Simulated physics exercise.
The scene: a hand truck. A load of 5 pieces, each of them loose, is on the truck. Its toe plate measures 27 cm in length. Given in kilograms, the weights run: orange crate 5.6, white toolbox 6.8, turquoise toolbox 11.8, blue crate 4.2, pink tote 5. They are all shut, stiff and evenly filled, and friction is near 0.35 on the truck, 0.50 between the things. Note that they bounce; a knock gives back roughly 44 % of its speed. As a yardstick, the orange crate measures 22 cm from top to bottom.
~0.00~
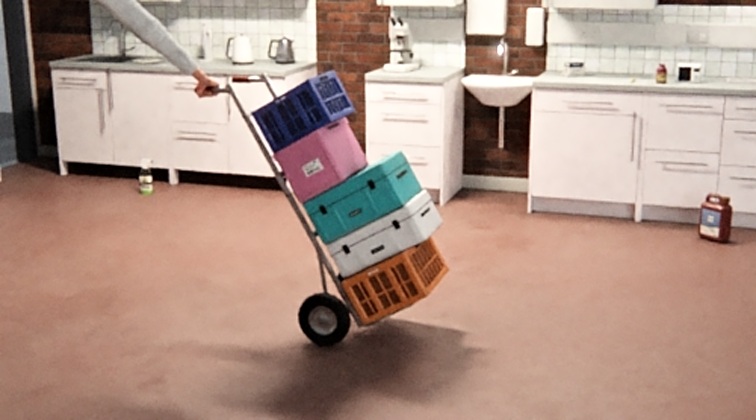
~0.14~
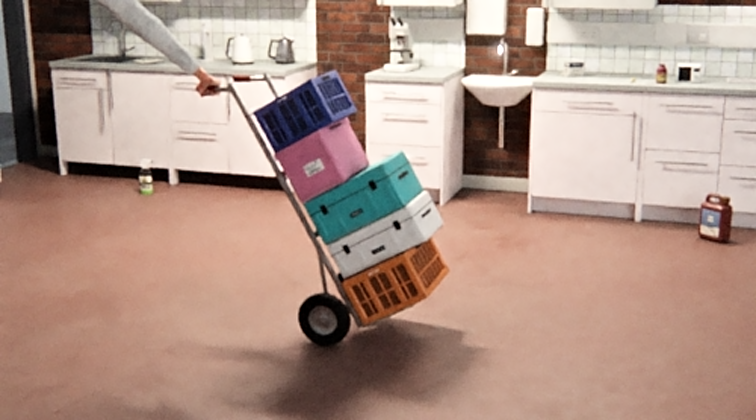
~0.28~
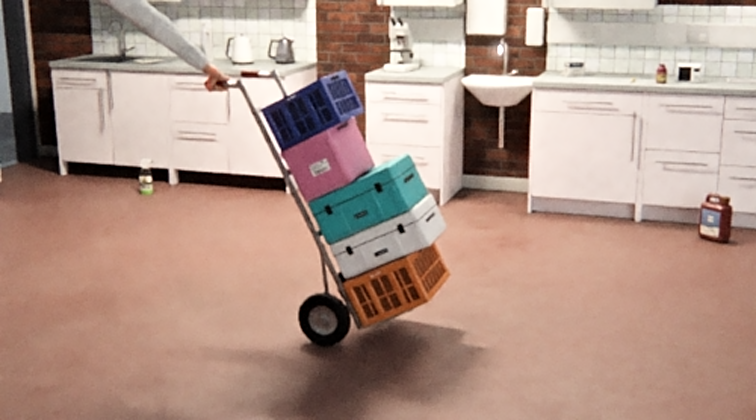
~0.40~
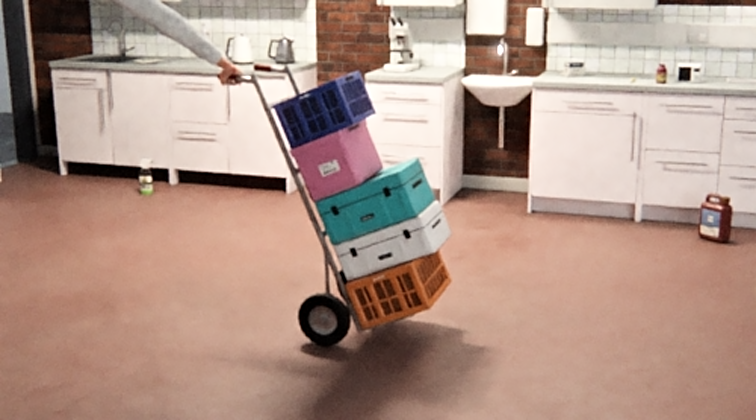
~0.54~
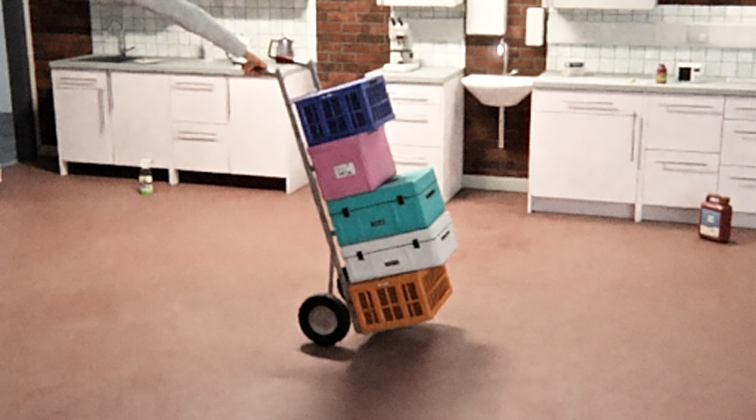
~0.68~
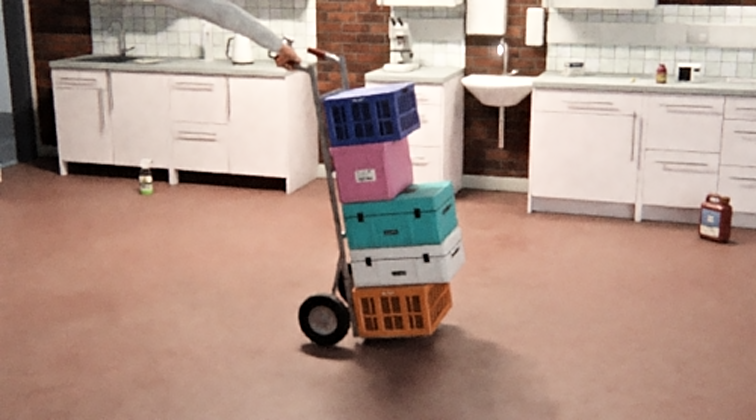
A hand tilts a hand truck stacked with five colourful crates and boxes toward upright.
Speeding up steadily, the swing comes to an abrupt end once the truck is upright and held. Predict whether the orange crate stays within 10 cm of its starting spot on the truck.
Goes beyond it.
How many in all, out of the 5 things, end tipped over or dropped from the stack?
It adds up to 5.
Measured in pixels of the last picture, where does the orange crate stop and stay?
About (464, 305).
By 1.58 s, truck upright; blue crate now dropped from the stack; orange crate rocked 34° off its seat near (423, 297); pink tote rocked 34° off its seat.
By 1.98 s, truck upright; white toolbox, turquoise toolbox and pink tote now dropped from the stack; orange crate on its side near (458, 302).
When it is over (4.1 s), dropped from the stack, white toolbox, turquoise toolbox, blue crate and pink tote; lying over on the truck, orange crate. End places, in pixels of the last picture, orange crate near (464, 305).
